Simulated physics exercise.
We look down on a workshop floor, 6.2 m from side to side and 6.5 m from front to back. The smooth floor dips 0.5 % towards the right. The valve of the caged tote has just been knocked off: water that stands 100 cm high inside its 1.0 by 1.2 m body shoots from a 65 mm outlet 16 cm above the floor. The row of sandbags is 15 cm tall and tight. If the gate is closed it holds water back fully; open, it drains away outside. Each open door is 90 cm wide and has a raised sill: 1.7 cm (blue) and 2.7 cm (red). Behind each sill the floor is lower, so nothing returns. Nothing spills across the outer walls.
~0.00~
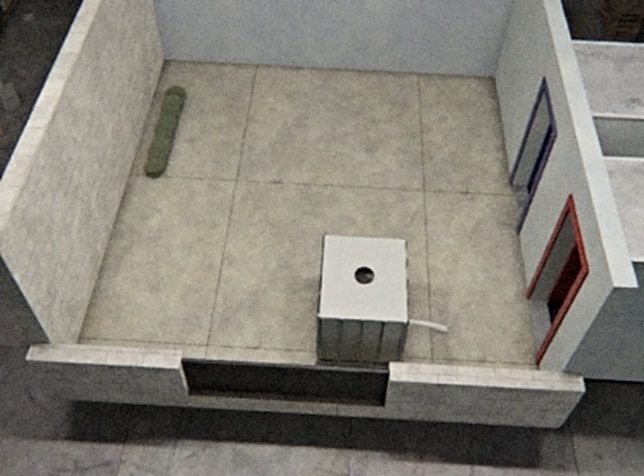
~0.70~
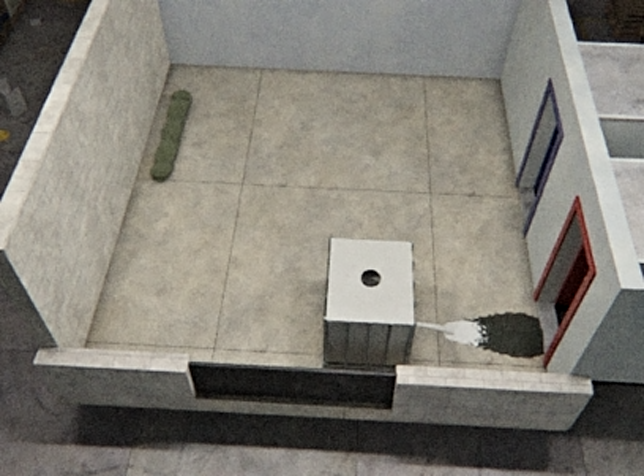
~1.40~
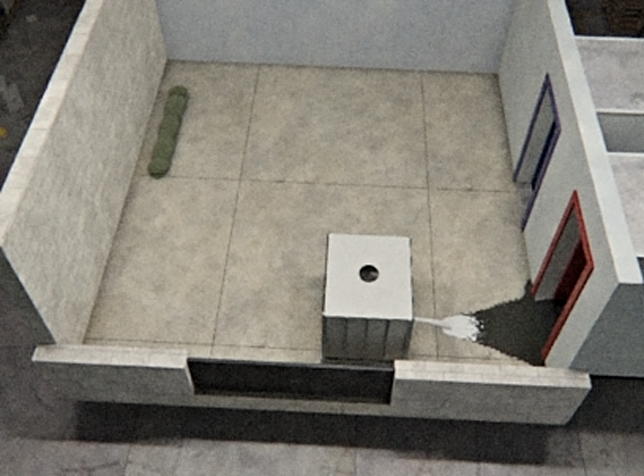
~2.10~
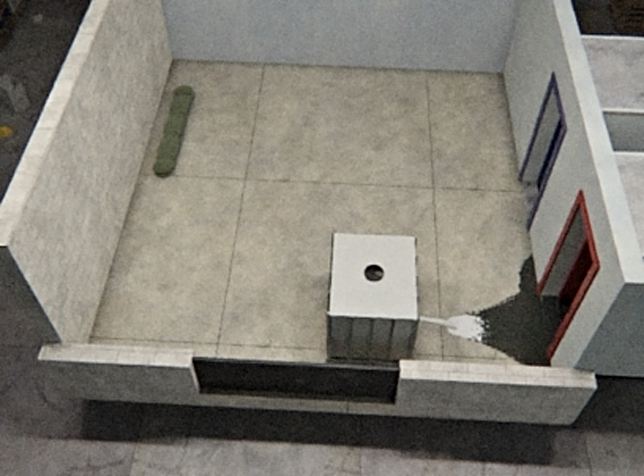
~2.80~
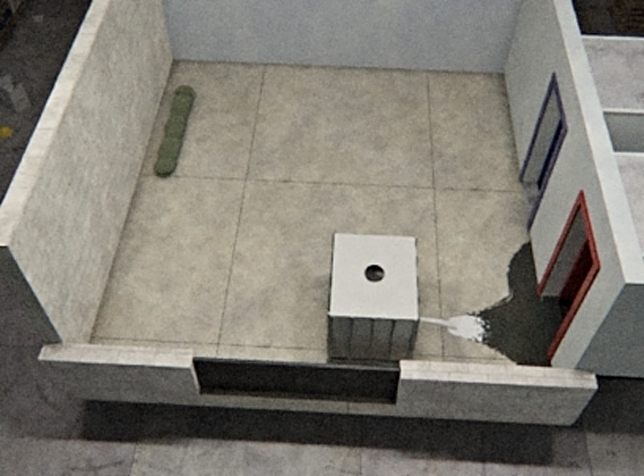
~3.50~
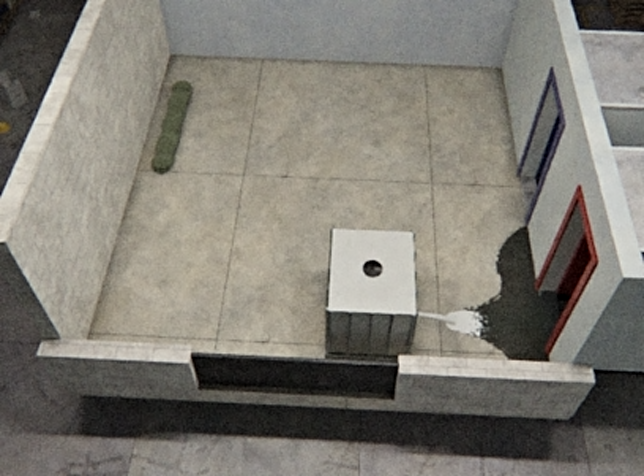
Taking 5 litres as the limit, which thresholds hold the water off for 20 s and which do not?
The water let in: At the blue door it keeps below the limit; at the red door it exceeds the limit.
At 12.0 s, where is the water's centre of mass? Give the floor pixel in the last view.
Around (500, 299).
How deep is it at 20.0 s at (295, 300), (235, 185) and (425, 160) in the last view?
About 0.0, 0.0 and 0.0 cm.
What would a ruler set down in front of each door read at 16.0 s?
In cm: Blue 1.0, red 4.0.
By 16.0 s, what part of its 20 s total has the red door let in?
About 80 per cent.
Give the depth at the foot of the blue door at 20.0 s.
About 1.0 cm.
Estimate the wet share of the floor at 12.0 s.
About 10 per cent.
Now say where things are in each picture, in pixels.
In the first picture, the jet has just started at (419, 323); the ground is still dry.
In the second picture, from the spout at (425, 326) the water has spread over 0.6 m2; its tip is at (539, 325), and it is 1.1 cm deep on average.
In the third picture, the jet leaves at (424, 321); the sheet reaches (552, 304), 2.2 m away, and wets 0.9 m2.
In the fourth picture, the jet leaves at (429, 320); the sheet reaches (533, 259), 2.3 m away, and wets 1.2 m2.
In the fifth picture, from the spout at (429, 321) the water has spread over 1.4 m2; its tip is at (531, 247), and it is 1.0 cm deep on average.
In the sixth picture, the jet leaves at (427, 316); the sheet reaches (528, 232), 2.5 m away, and wets 1.6 m2.
After 5.0 s water covers 5 % of the floor and is deepest (4 cm) near (545, 341); blue door not reached, red door 3.6 cm at the sill, 29 L in.
After 8.0 s water covers 10 % of the floor and is deepest (4 cm) near (545, 341); blue door 0.58 cm at the sill, 0 L in, red door 3.7 cm at the sill, 51 L in.
After 12.0 s water covers 10 % of the floor and is deepest (5 cm) near (545, 341); blue door 0.8 cm at the sill, 0 L in, red door 3.8 cm at the sill, 81 L in.
After 16.0 s water covers 15 % of the floor and is deepest (5 cm) near (545, 341); blue door 0.92 cm at the sill, 0 L in, red door 3.9 cm at the sill, 110 L in.
After 20.0 s water covers 15 % of the floor and is deepest (5 cm) near (545, 341); blue door 1 cm at the sill, 0 L in, red door 4.5 cm at the sill, 137 L in.
